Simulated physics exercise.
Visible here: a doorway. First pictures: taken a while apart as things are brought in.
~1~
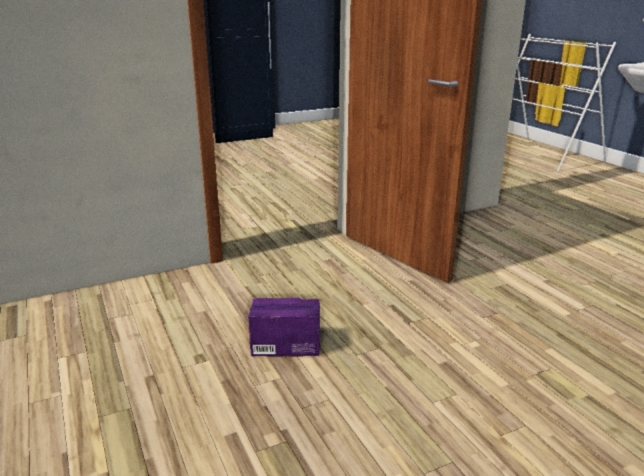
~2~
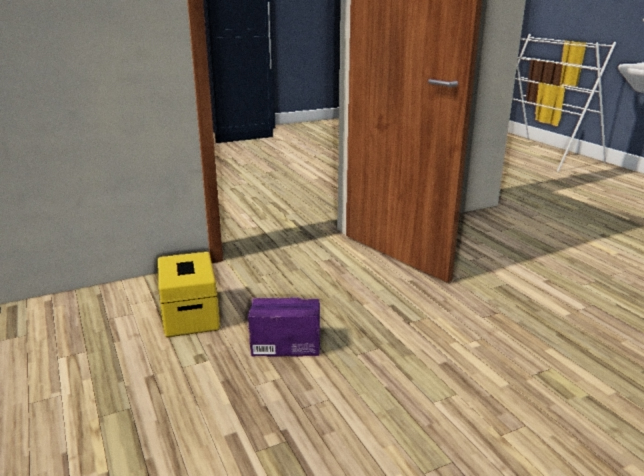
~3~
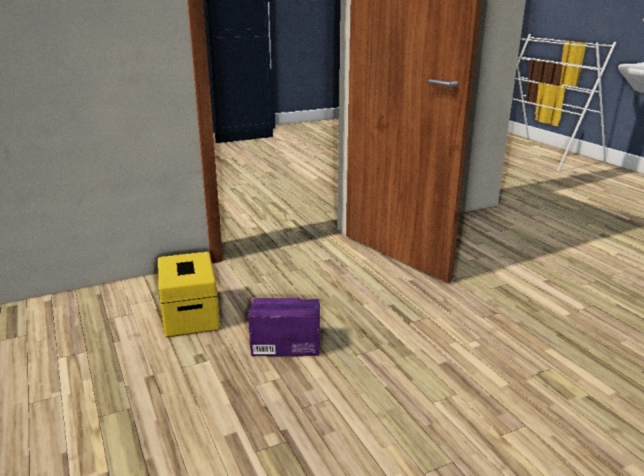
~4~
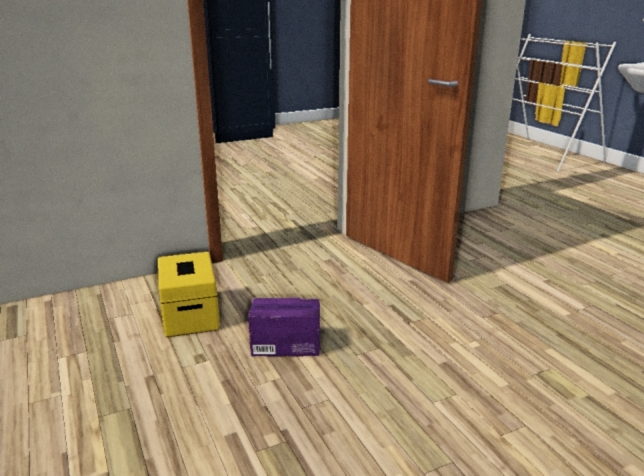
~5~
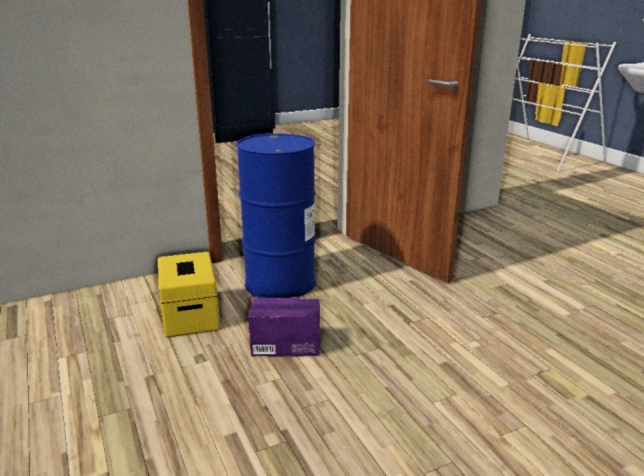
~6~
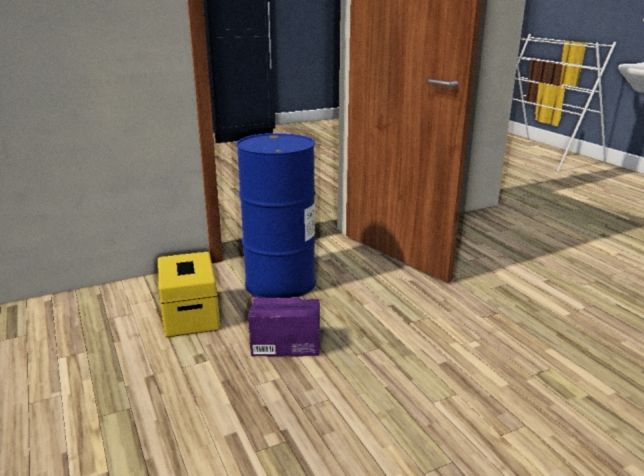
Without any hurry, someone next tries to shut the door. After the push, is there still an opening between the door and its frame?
Yes.
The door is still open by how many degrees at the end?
The answer is roughly 45°.
Then, 0.70 s on from there, door 84° open.
Then, 1.10 s on from there, door 59° open.
In the end, door 47° open; all 3 unmoved. At the end, from the last picture's camera, blue drum near (276, 216).
